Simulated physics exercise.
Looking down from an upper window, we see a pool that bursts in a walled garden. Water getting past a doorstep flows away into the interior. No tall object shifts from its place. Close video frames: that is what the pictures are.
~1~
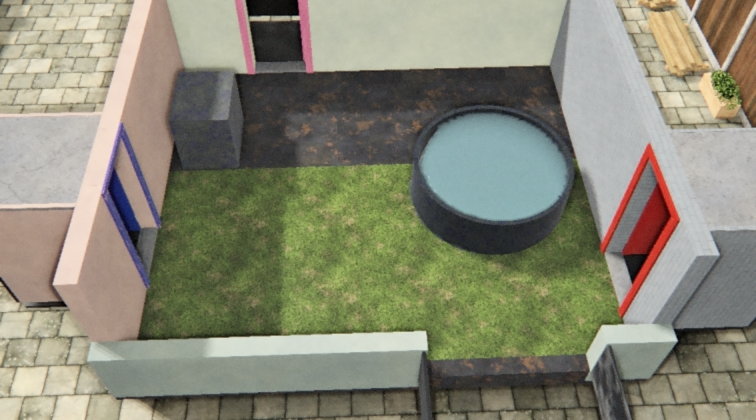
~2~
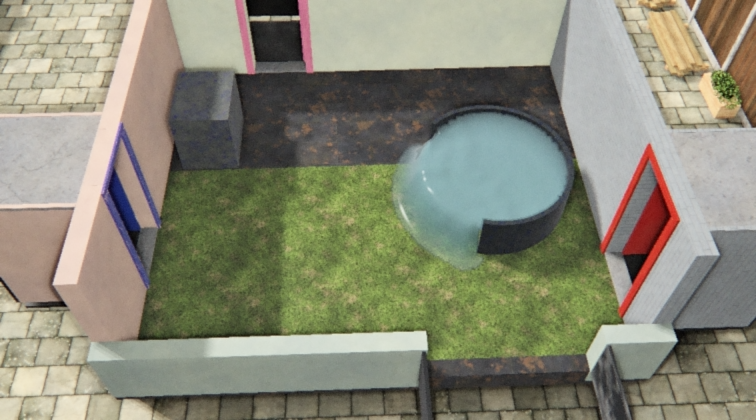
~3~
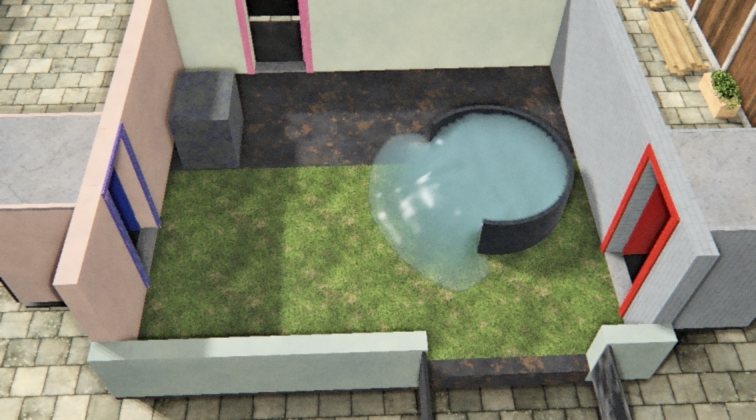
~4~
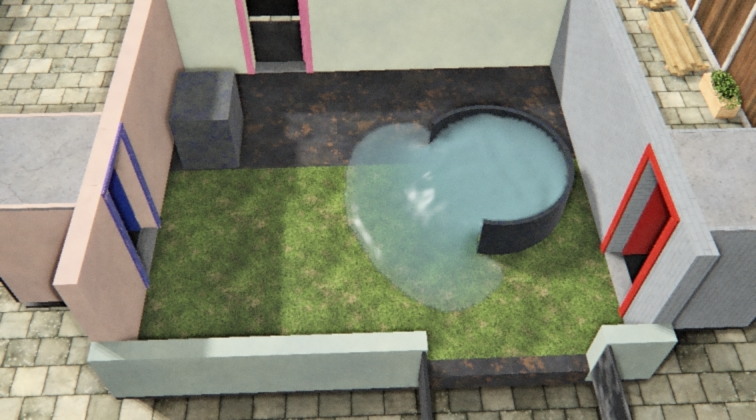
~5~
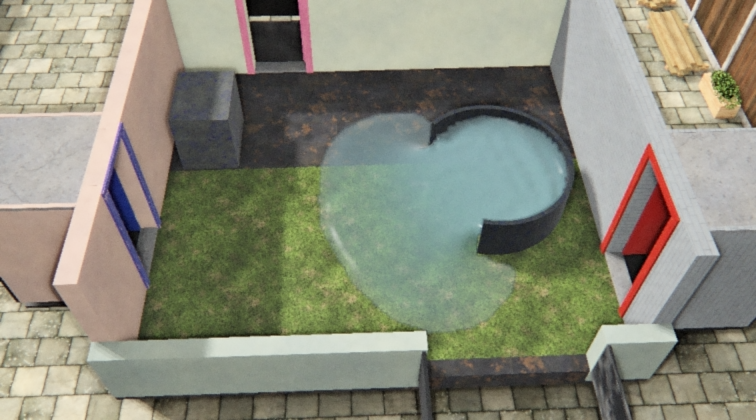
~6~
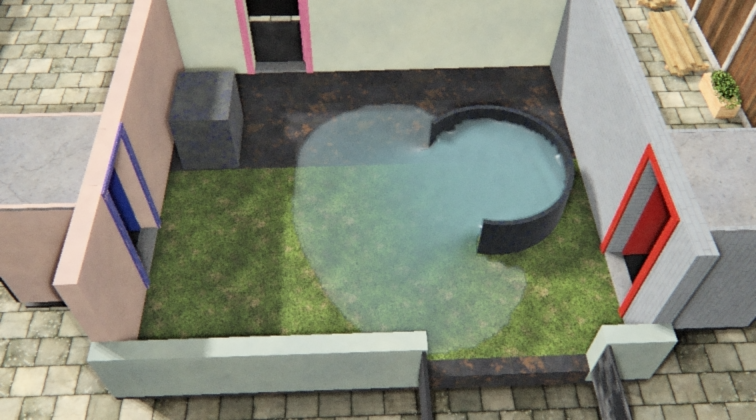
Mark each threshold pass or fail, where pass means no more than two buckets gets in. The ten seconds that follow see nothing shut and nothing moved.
Blue door - fail; pink door - fail; red door - pass.
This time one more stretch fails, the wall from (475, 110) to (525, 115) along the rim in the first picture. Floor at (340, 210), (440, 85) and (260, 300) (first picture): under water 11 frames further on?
Taking each in turn, they come out kept dry, watered, kept dry.
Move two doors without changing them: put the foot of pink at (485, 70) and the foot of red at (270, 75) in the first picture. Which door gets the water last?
Answer: The pink-painted one.
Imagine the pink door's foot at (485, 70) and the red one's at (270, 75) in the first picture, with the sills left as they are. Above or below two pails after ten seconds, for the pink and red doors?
First the pink door, which stays on the safe side, then the red door, which crosses the line.
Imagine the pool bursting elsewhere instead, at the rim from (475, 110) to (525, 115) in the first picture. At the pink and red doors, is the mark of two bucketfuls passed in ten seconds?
Pink: Beyond the mark, red: Short of the mark.
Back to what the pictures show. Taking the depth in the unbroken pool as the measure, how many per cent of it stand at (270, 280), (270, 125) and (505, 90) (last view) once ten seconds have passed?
I'd say around 12 per cent, then 10 per cent, then 4 per cent.
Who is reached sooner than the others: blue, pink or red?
Answer: The door marked pink.
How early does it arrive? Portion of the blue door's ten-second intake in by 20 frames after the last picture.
Some 25 per cent.
A moment on, water covers 50 % of the floor; the blue door not reached, the pink door not reached, the red door not reached.
Next, water covers 65 % of the floor; the blue door not reached, the pink door under two buckets in, the red door not reached.
Then, water covers 65 % of the floor; the blue door over two buckets in, the pink door under two buckets in, the red door not reached.
Later, water covers 75 % of the floor; the blue door far over two buckets in, the pink door over two buckets in, the red door not reached.
In the end, water covers 95 % of the floor; the blue door far over two buckets in, the pink door over two buckets in, the red door not reached.
